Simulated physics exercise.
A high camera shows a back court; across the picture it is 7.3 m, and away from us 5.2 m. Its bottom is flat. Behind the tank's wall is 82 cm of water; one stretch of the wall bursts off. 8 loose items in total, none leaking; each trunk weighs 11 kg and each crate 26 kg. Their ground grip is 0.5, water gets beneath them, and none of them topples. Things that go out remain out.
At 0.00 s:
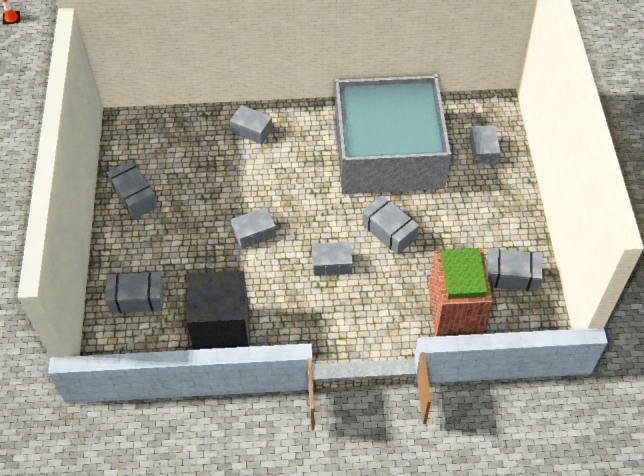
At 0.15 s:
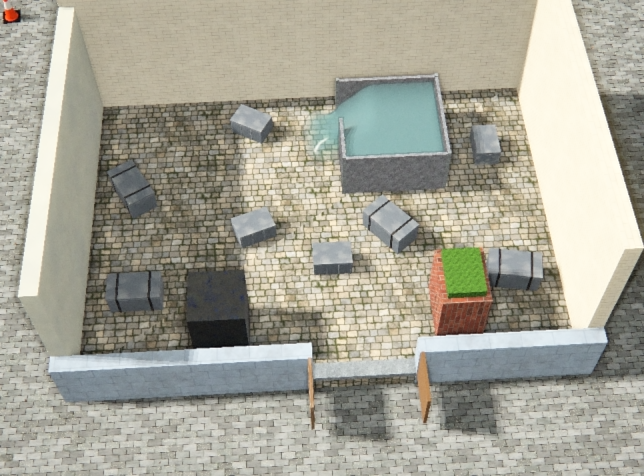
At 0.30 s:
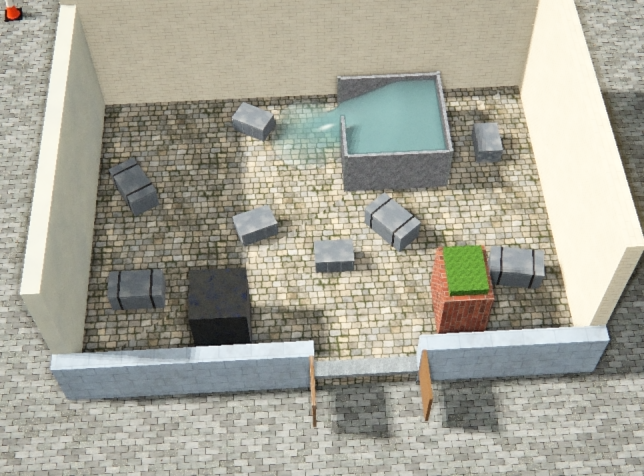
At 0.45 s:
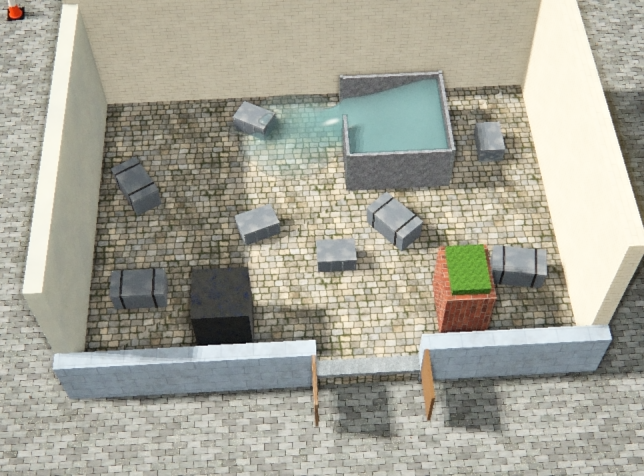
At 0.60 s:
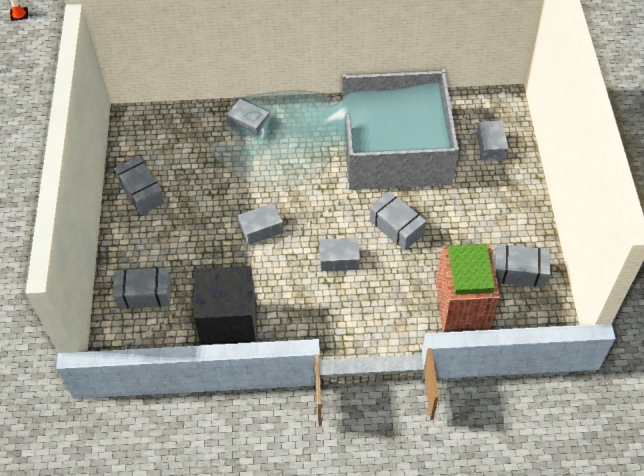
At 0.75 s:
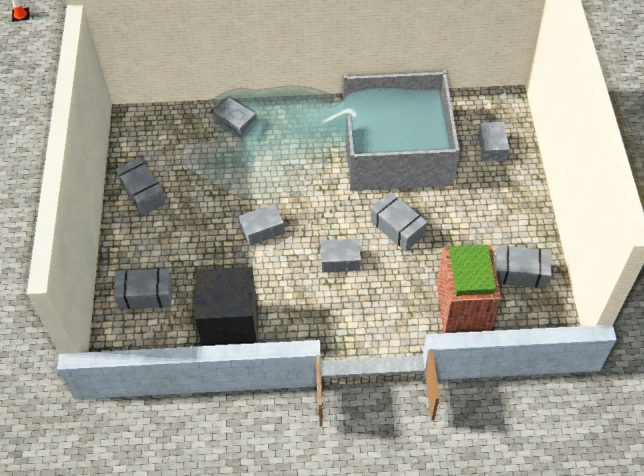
A walled stone courtyard held a raised tank of water until water burst from its left side and spread across the paving, reaching a grey crate and nudging it left while the other blocks stayed put.
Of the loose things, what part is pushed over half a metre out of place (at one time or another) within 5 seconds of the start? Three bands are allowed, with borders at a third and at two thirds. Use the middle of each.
That would be from a third to two thirds of them.
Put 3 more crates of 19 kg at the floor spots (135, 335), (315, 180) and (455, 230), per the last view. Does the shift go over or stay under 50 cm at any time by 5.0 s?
In that order: Past it, under, short of it.
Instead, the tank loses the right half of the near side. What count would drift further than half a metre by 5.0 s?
2.
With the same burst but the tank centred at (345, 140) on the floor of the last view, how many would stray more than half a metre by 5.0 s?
That gives 3 of them.
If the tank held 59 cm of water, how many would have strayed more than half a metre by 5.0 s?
In that case the number is 3.
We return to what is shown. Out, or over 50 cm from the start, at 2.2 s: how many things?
At that moment it comes to 2.
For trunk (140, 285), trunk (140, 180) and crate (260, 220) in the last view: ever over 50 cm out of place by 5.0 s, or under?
The first is beyond the limit, the second beyond the limit, and the third inside the limit.
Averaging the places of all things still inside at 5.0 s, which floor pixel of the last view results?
Centre of the remaining things: Roughly (320, 257).
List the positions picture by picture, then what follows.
In the first frame, a crate at (251, 119) rests on the ground; a trunk at (516, 263), on the bottom; 2.5 m2 under water; 0 of 8 have shifted.
In the second frame, a crate at (251, 118) rests on the ground; a trunk at (516, 263) rests on the ground; water covers 3.1 m2; 0 of 8 have shifted.
In the third frame, a crate at (253, 116) rests on the ground; a trunk at (518, 261), on the bottom; 4.0 m2 under water; 0 of 8 have shifted.
In the fourth frame, a crate at (254, 115) rests on the ground; a trunk at (520, 260), on the bottom; water covers 5.0 m2; 0 of 8 have shifted.
In the fifth frame, a crate at (248, 113) rests on the ground, 17 cm from its start; a trunk at (523, 259) rests on the ground; 6.0 m2 under water; 1 of 8 have shifted.
In the sixth frame, a crate at (234, 112) rests on the ground, 43 cm from its start; a trunk at (524, 260), on the bottom; water covers 7.0 m2; 1 of 8 have shifted.
After 1.1 s 1 of 8 are over 50 cm from their spots; 0 afloat.
After 2.2 s 2 of 8 are over 50 cm from their spots; 2 afloat.
After 3.5 s 3 of 8 are over 50 cm from their spots; 2 afloat.
After 5.0 s 3 of 8 are over 50 cm from their spots, and 3 have been at some point; 2 afloat.
